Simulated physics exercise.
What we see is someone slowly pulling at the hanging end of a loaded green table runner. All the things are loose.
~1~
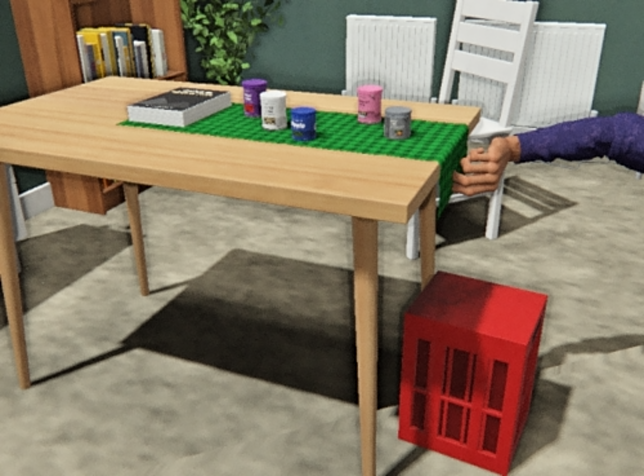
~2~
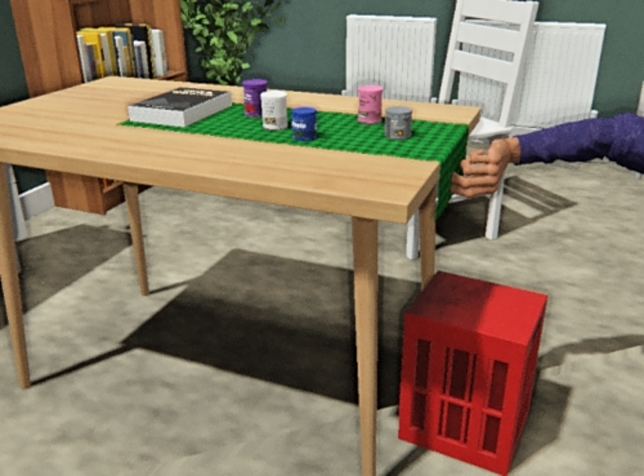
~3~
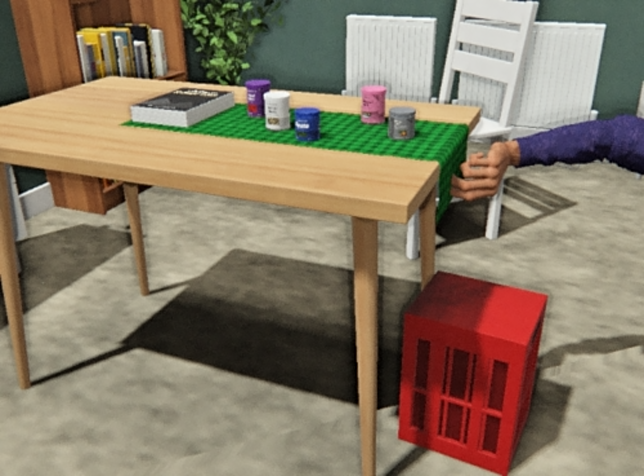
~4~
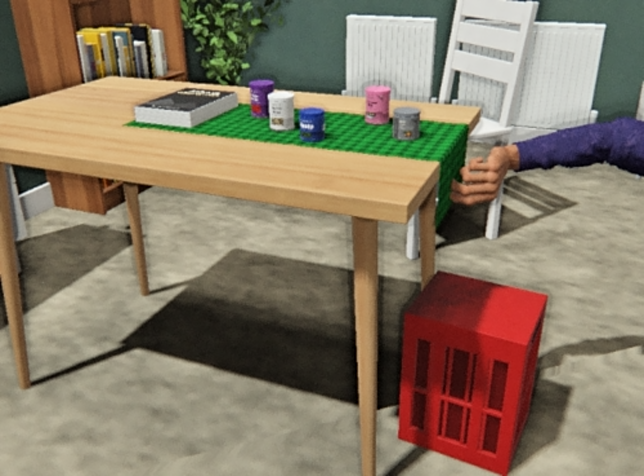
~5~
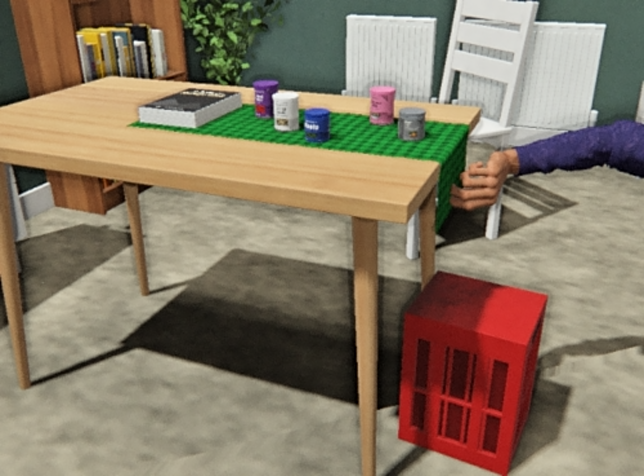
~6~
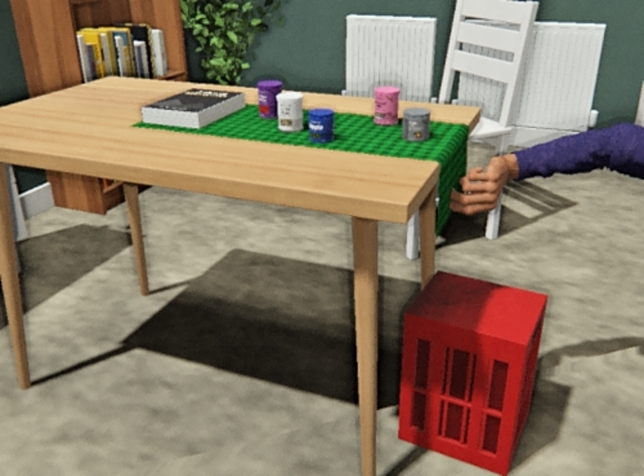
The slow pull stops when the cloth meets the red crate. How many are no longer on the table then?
The table loses two.
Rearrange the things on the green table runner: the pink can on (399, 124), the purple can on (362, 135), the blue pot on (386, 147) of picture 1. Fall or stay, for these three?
The pink can drops off, the purple can drops off, the blue pot comes down.
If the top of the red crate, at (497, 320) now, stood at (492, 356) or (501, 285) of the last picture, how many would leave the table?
Over the edge go 3 and 1.
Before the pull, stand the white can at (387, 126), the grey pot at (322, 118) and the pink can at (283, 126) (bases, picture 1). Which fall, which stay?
The white can falls; the grey pot holds on; the pink can keeps its place on top.
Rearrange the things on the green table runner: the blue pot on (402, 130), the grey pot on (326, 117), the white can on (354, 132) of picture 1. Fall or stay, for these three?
The blue pot tumbles off; the grey pot survives; the white can goes over.
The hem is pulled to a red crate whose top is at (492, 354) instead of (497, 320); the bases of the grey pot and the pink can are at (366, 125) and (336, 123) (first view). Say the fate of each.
The grey pot tumbles off, the pink can drops off.
A little later, hem near (449, 257); grey pot gone.
Next, hem on the crate; grey pot and pink can gone.
When it is over, hem on the crate; grey pot and pink can gone. The count of fallen things is two.
